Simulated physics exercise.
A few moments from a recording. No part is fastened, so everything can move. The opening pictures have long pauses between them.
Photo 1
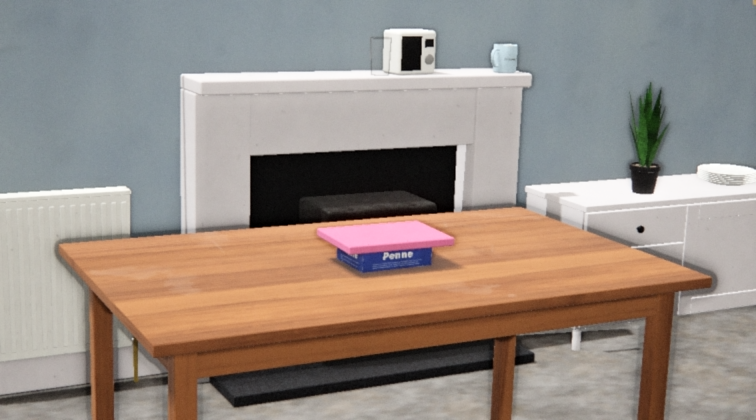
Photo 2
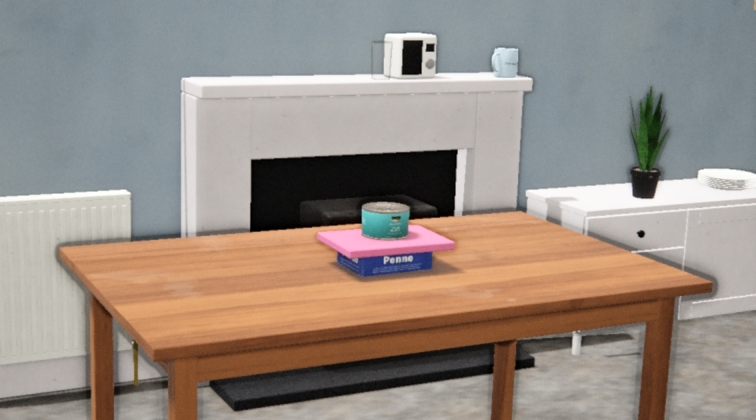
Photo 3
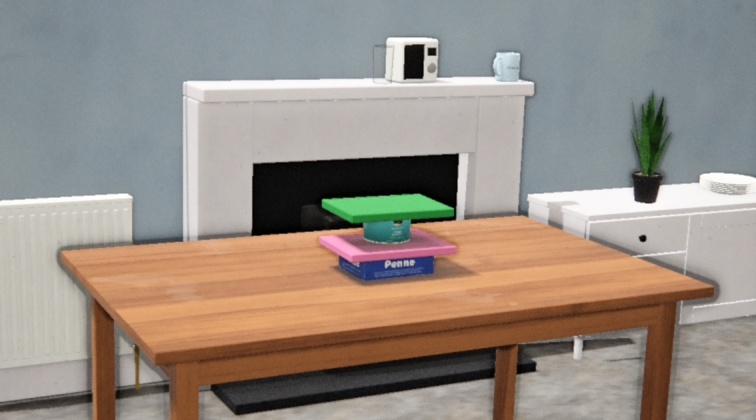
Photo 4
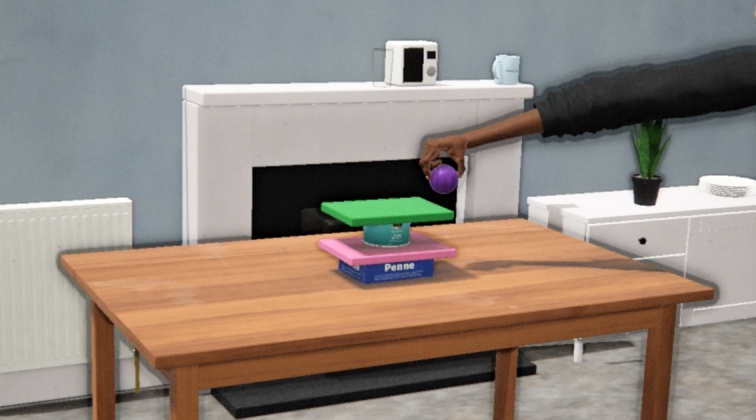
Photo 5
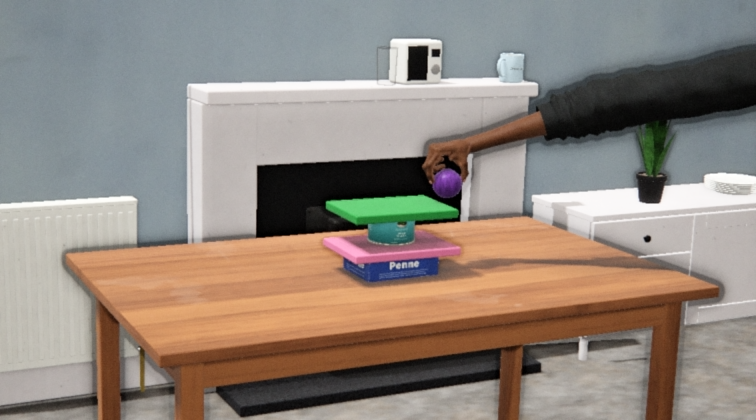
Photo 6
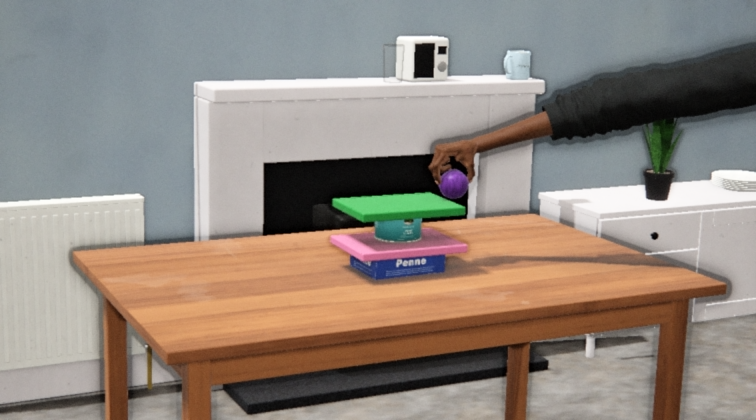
On a wooden table, a turquoise tub and green tray appear stacked above a pink tray, then a hand holds a purple onion alongside.
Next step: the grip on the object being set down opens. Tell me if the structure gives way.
It gives way.
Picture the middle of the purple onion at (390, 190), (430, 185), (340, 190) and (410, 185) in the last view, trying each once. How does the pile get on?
Outcomes in order: No collapse, no collapse, a collapse, no collapse.
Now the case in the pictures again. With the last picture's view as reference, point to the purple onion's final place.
Somewhere around (474, 249) in the last picture.
Then, 0.30 s on from there, purple onion now fallen.
Then, 0.40 s on from there, things are still on the move.
In the end, fallen, purple onion; the other 4 unmoved. At the end, from the last picture's camera, purple onion near (474, 249). The pile gives way.
